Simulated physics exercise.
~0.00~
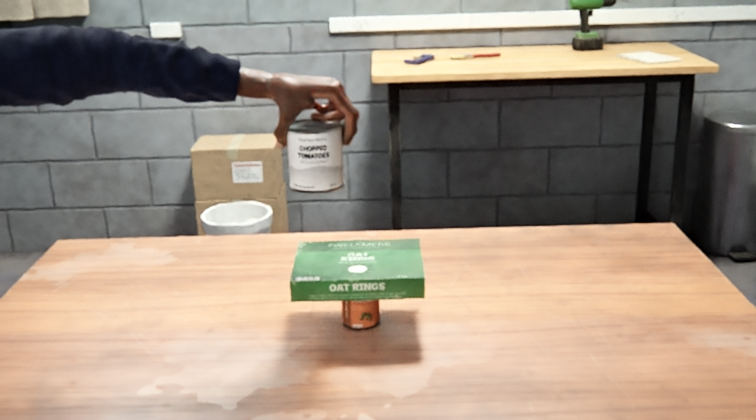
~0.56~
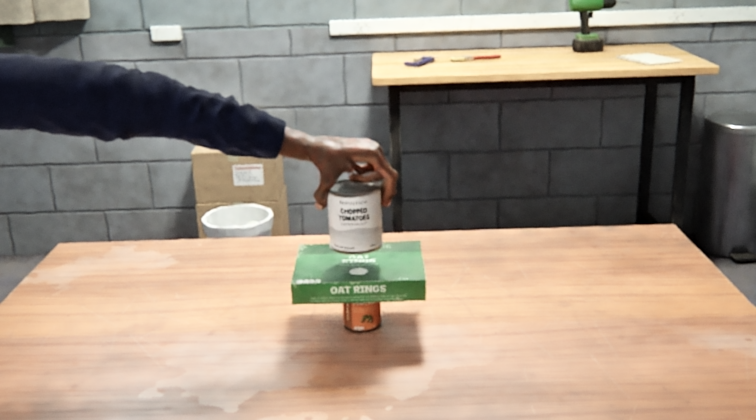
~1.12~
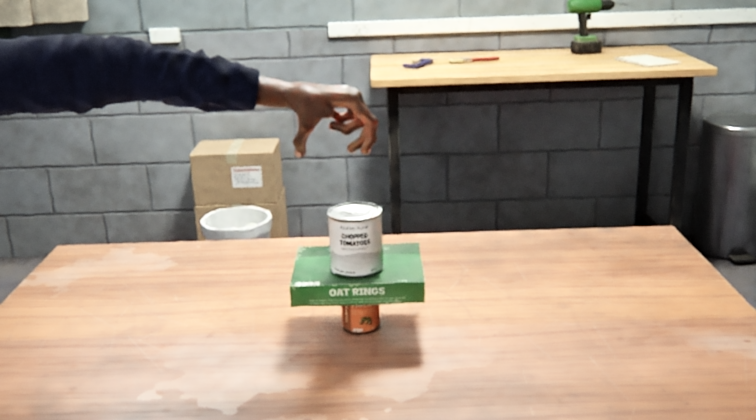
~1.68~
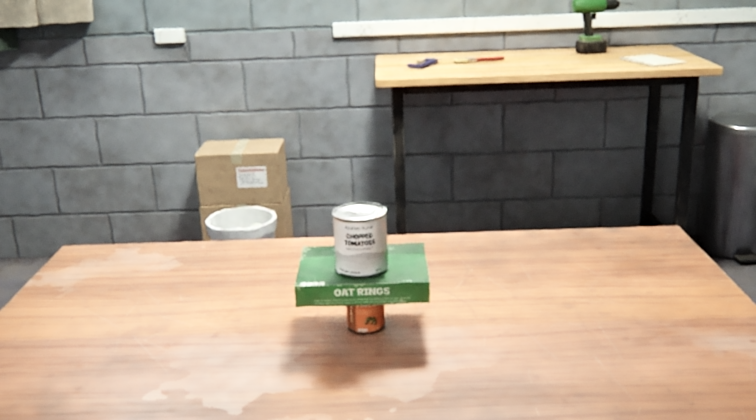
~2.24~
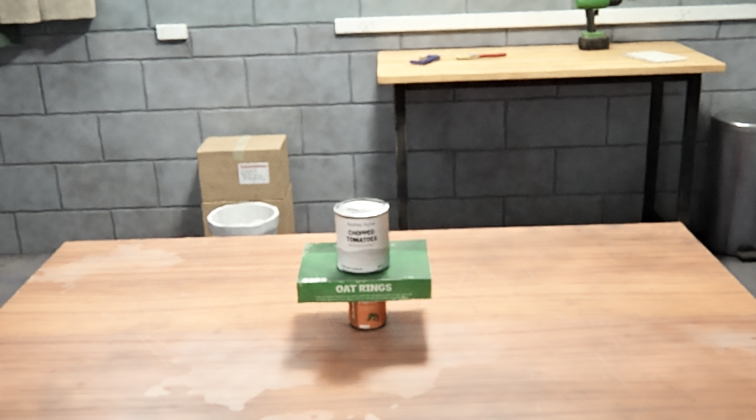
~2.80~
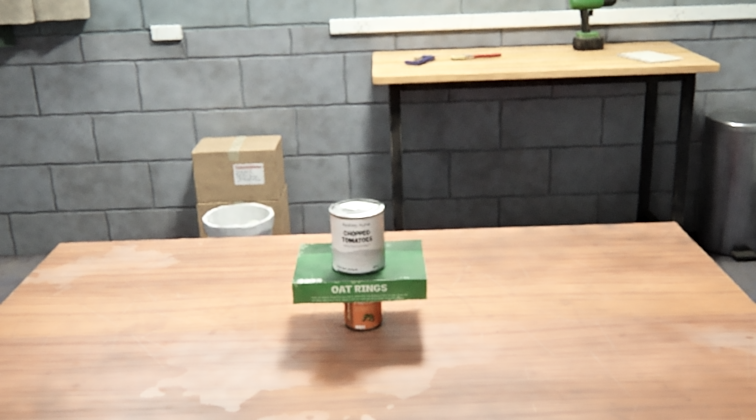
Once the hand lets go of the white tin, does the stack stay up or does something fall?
The stack stays up, with the white tin resting on the green packet and the orange tin still beneath it.
